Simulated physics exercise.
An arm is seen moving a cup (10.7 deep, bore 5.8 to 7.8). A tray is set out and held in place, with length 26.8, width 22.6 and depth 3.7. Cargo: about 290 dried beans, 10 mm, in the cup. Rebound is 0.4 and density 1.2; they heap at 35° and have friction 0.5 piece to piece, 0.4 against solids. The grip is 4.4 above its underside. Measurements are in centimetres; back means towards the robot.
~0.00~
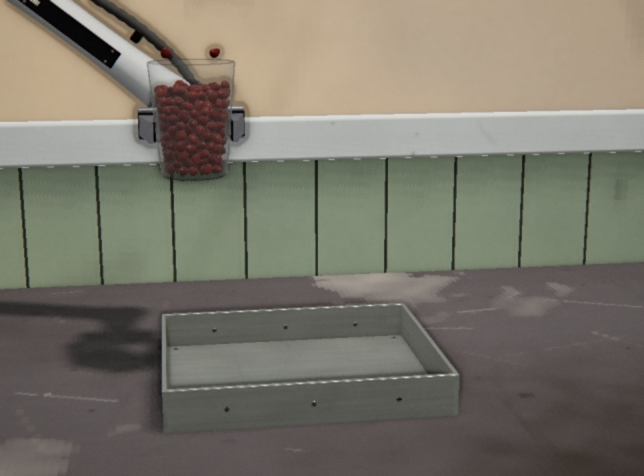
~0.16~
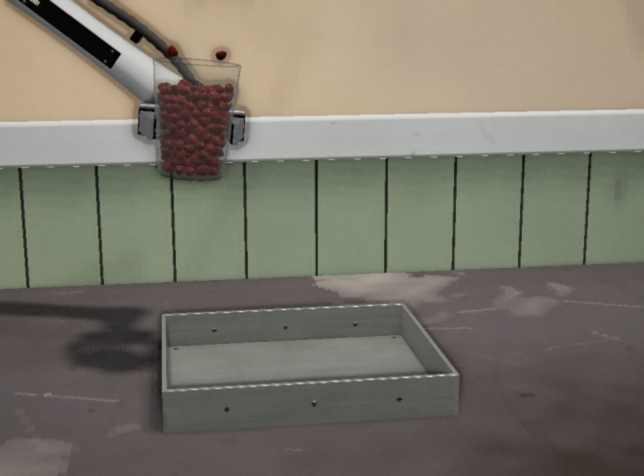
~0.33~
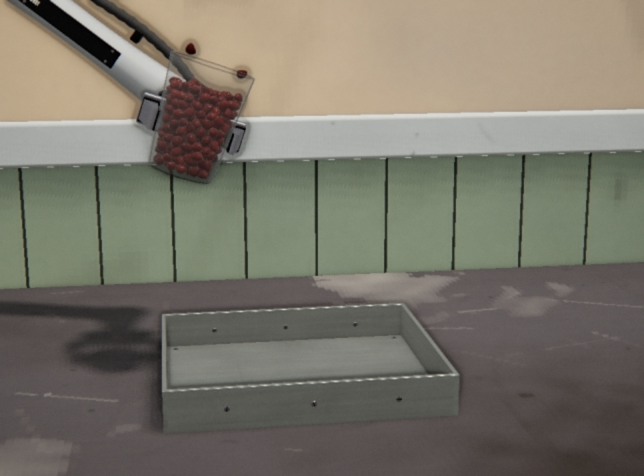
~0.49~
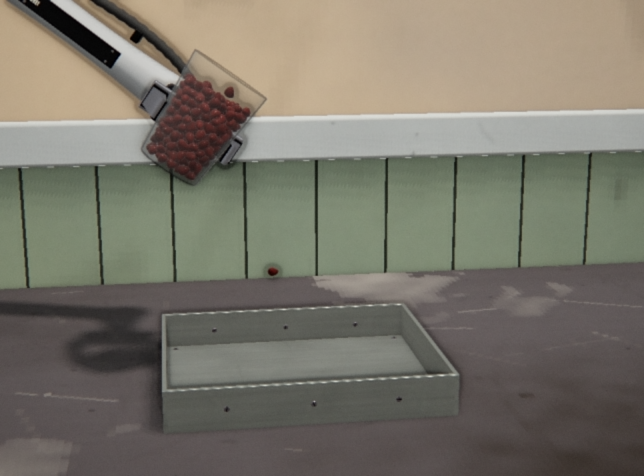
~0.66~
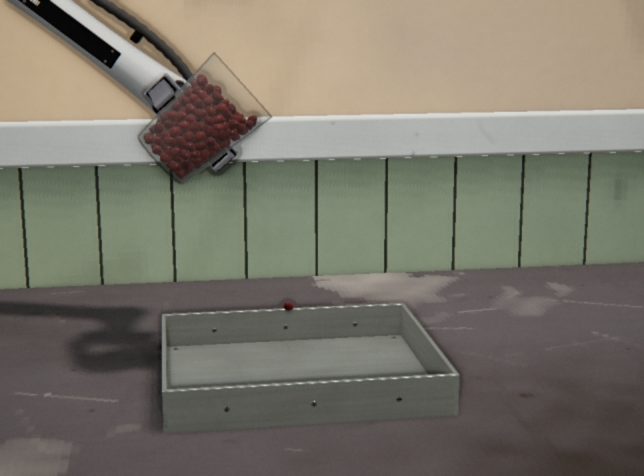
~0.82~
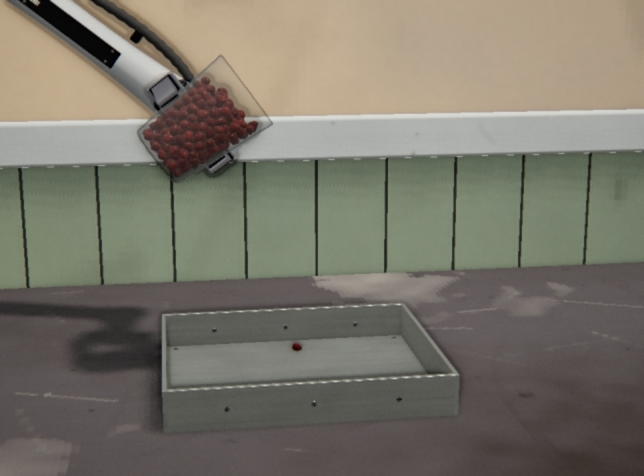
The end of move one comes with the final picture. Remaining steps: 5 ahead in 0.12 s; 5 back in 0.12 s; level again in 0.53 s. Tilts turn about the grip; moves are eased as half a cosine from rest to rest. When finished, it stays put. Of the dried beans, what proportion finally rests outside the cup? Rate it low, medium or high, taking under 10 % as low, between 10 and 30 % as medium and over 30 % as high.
Rating: Medium.
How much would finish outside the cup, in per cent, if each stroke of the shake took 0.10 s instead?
Estimate: Near 20 per cent.
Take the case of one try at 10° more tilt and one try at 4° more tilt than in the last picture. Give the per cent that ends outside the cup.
25 and 15 %.
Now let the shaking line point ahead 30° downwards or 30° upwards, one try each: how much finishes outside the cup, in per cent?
5 and 25 %.
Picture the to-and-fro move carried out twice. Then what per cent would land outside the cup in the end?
Near 20 per cent.
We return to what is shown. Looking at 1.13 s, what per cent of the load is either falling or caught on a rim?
I'd put it near 13 per cent.
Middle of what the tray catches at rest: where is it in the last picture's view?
Near pixel (360, 368).
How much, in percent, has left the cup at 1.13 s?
Share gone by then: Close to 15 %.
After 1.13 s, tilted 52° forward, highest piece 29 above the table; 253 in the cup, 1 in the tray, 37 in flight or on a rim.
After 1.44 s, tilted 10° forward, highest piece 31 above the table; 250 in the cup, 38 in the tray, 3 on the table or floor.
After 1.79 s, level, highest piece 32 above the table; 250 in the cup, 38 in the tray, 3 on the table or floor.
After 2.84 s, level, highest piece 32 above the table; 250 in the cup, 38 in the tray, 3 on the table or floor.
At rest, 250 in the cup, 38 in the tray, 3 on the table or floor. That is 14 % outside the cup.
